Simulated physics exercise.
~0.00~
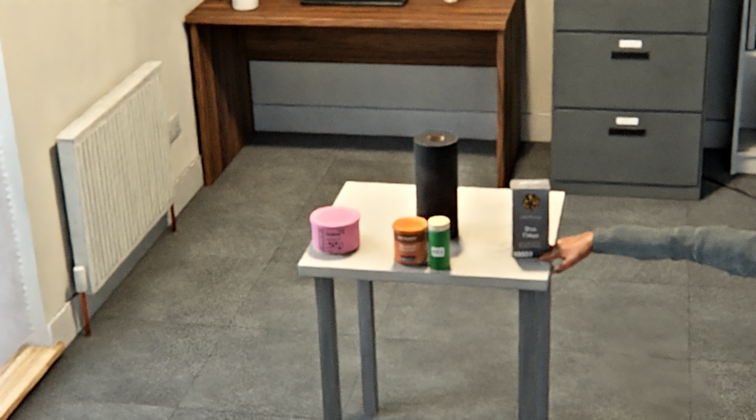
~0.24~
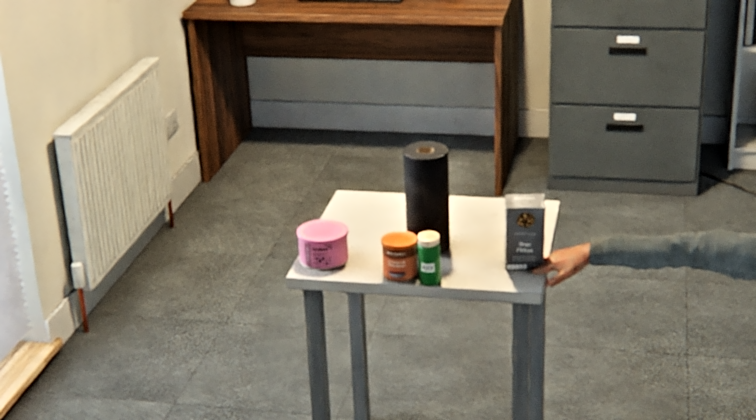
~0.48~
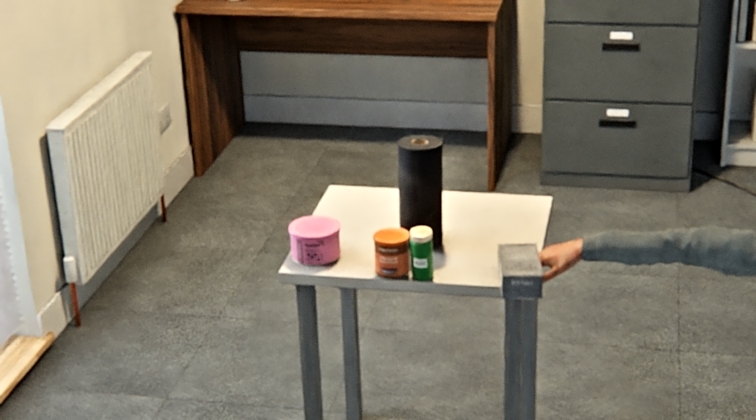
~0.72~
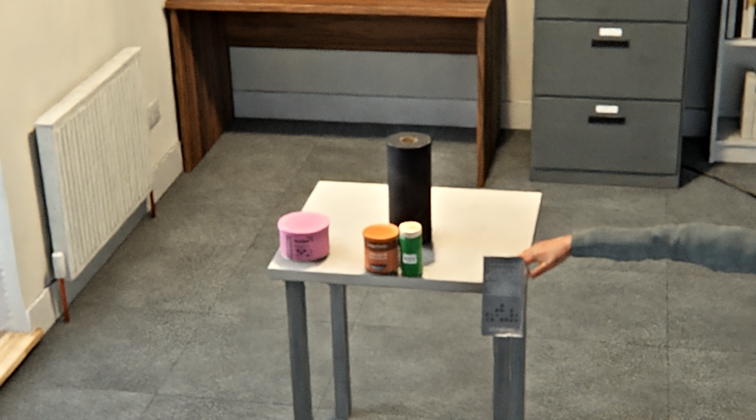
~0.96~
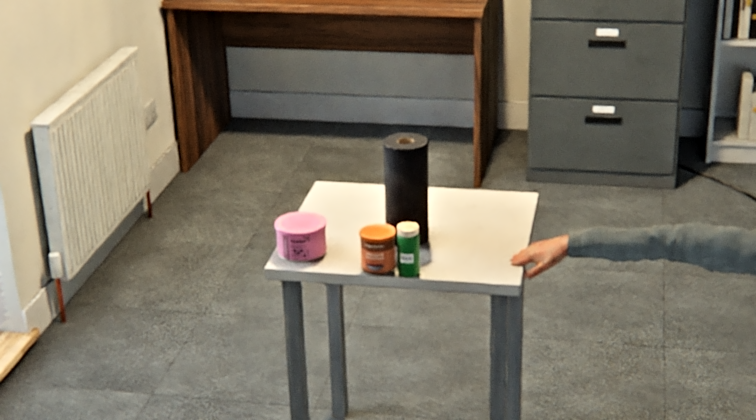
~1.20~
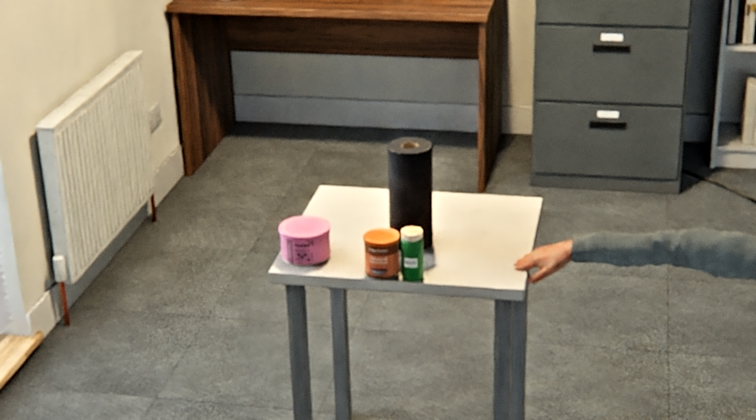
A grey carton stands at the right front corner of a white side table, with a hand touching the table edge beside it and a pink tub, an orange tin, a green shaker and a black roll nearby. The table shifts slightly towards the viewer, and the carton begins to lean. It then tips over the front edge onto its side and drops upside down past the tabletop, out of sight. The other four items stay upright, keeping their arrangement on the table. At the end, the hand still rests at the right corner, and the carton is gone from view.
